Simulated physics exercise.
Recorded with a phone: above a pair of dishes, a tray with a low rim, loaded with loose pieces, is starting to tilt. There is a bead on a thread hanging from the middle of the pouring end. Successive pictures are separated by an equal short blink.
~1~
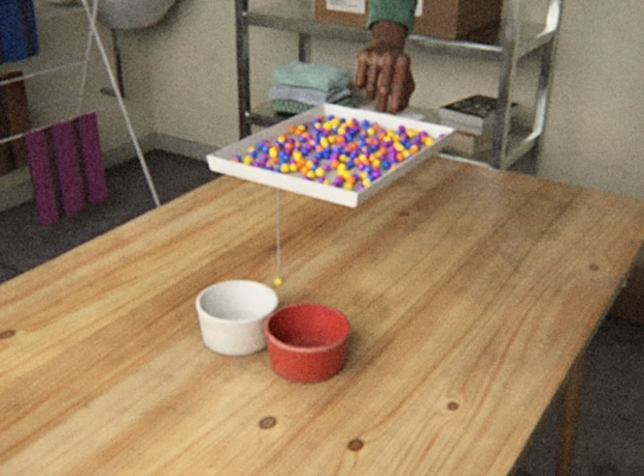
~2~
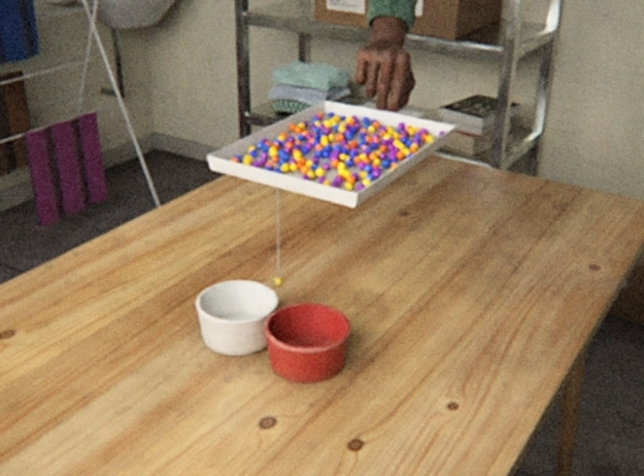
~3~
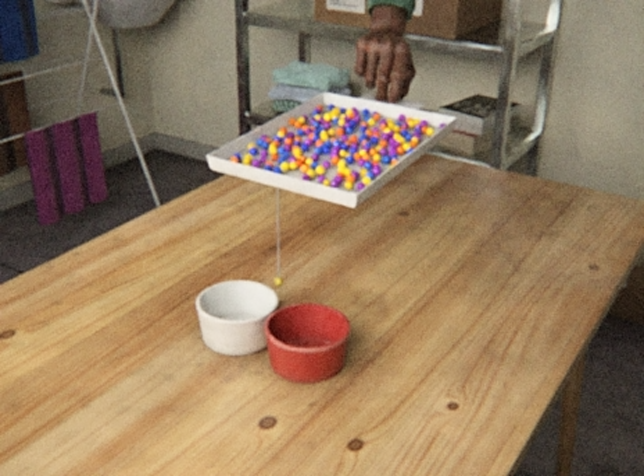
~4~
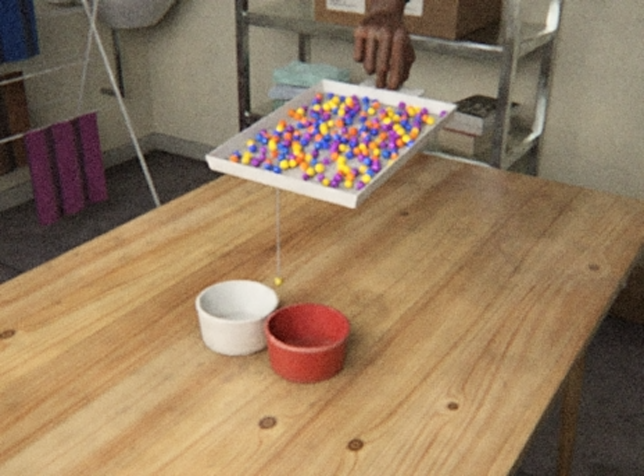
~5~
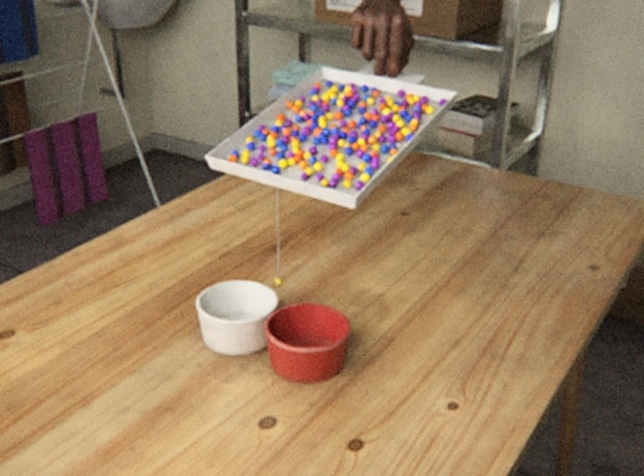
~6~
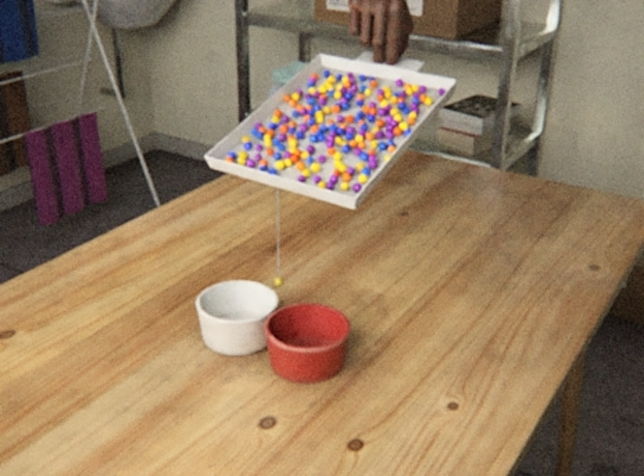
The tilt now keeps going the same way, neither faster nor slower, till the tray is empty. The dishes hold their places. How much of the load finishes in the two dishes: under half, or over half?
It looks like most goes in the dishes, when all's done.
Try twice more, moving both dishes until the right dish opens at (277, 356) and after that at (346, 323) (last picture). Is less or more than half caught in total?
Taking them in turn, it's short of half and then short of half.
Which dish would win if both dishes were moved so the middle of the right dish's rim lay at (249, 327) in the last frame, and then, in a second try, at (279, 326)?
The first time it is the dish to the right, and the second time it is the dish to the right.
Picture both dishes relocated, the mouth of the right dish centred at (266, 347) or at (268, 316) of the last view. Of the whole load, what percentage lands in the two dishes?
20% for the first placement, 60% for the second.
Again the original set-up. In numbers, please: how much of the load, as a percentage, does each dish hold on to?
Left dish: 30; right dish: 50 percent.
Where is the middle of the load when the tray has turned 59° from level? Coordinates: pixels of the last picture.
I'd put the middle of the pieces at roughly (294, 170).
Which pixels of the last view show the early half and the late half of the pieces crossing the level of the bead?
The opening part goes through (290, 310); what follows goes through (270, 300).
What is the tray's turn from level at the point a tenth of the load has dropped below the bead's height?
At roughly 65°.
Soon after the last picture, tray tipped steeply; most on the tray; a stray few in the right dish; a stray few in the left dish; a stray few outside both; a small part in the air.
A little later, tray tipped right over; about a third on the tray; about a quarter in the right dish; a small part in the left dish; a small part outside both; about a third in the air.
Later still, tray tipped past a quarter turn; about half in the right dish; about a quarter in the left dish; about a quarter outside both.
By the end, tray tipped past a quarter turn; about half in the right dish; about a quarter in the left dish; about a quarter outside both.
